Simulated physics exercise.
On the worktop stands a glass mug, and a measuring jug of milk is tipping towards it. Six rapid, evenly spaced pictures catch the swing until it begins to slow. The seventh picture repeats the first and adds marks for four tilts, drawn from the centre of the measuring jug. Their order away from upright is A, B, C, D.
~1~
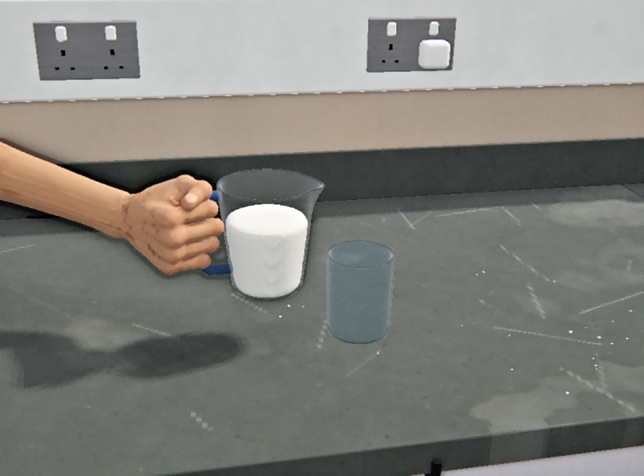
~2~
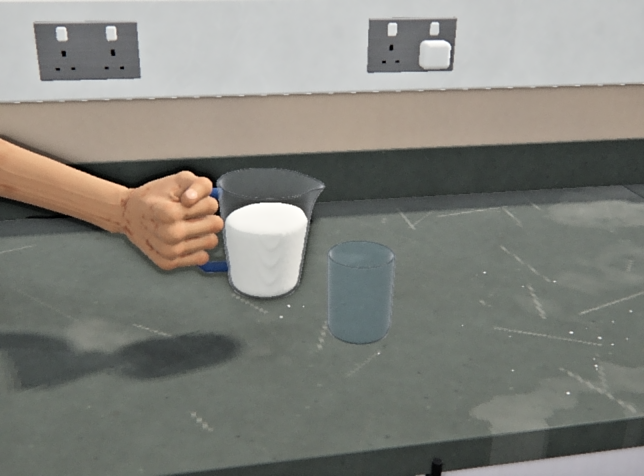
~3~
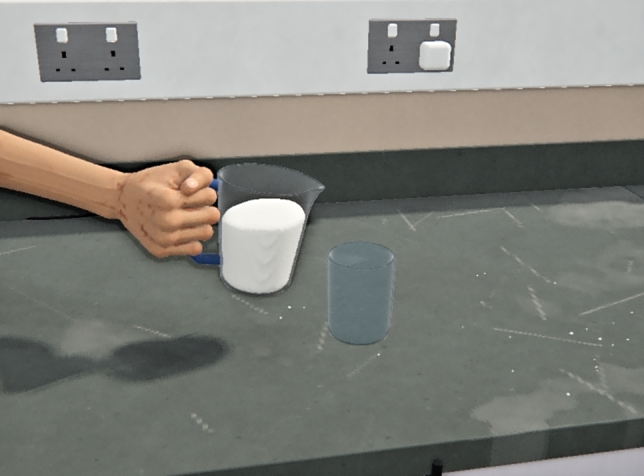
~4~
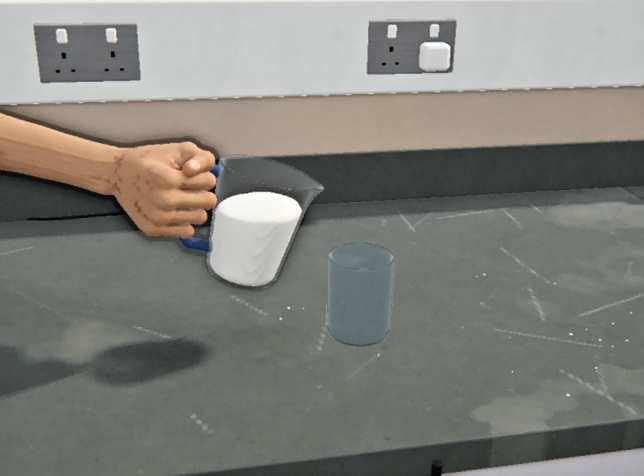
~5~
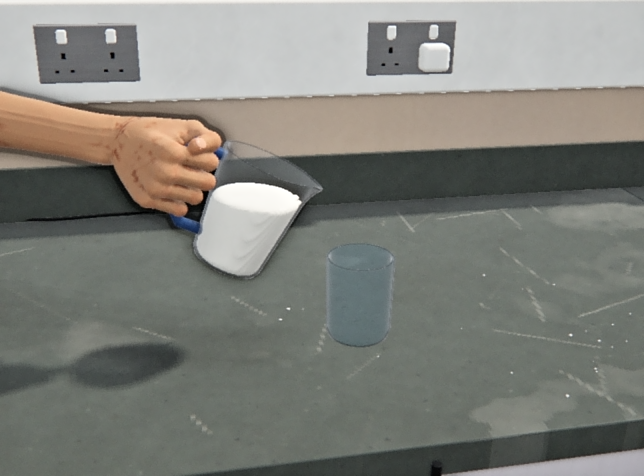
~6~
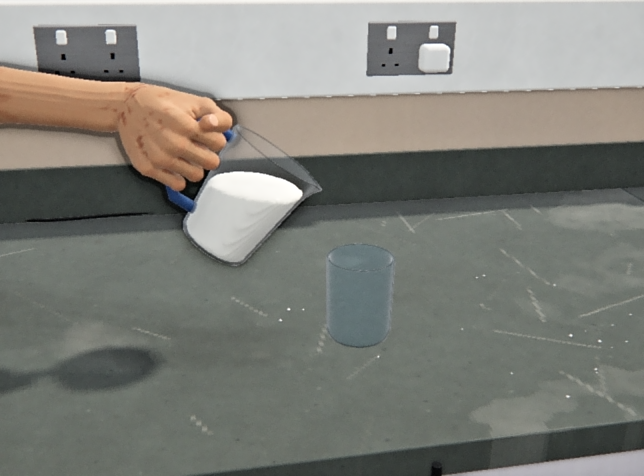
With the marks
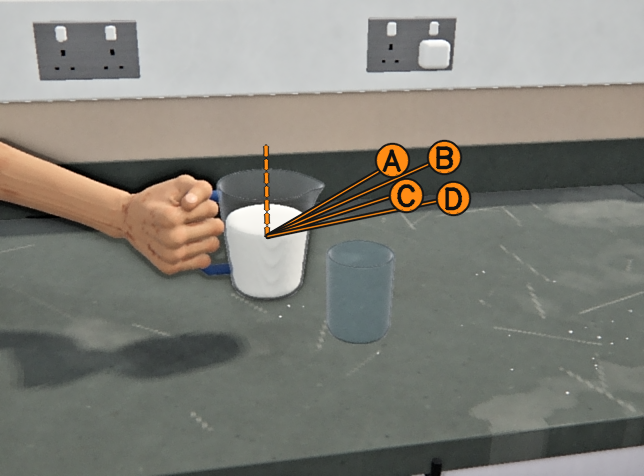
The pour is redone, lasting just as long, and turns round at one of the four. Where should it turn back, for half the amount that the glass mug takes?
It is B.
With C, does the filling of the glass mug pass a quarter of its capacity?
Yes.
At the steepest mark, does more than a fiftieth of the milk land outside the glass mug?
Yes.
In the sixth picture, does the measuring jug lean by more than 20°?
Yes, it does.
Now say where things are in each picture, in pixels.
The first picture shows upright, lip at (322, 184); rim of the glass mug round (361, 253); nothing has left yet.
The second picture shows upright, lip at (322, 185); nothing has left yet.
The third picture shows tipped about 7°, lip at (322, 186); nothing has left yet.
The fourth picture shows tipped about 15°, lip at (321, 186); nothing has left yet.
The fifth picture shows tipped about 25°, lip at (320, 187); nothing has left yet.
The sixth picture shows tipped about 36°, lip at (320, 187); nothing has left yet.
In orange, A at (378, 171); B at (428, 164); C at (388, 197); D at (436, 201).
If A is chosen, the glass mug ends with about 35 % of what it can hold.
If B is chosen, the glass mug ends with about 51 % of what it can hold.
If C is chosen, the glass mug ends with about 63 % of what it can hold; 6 % of the milk is spilt.
If D is chosen, the glass mug ends with about 66 % of what it can hold; 17 % of the milk is spilt.
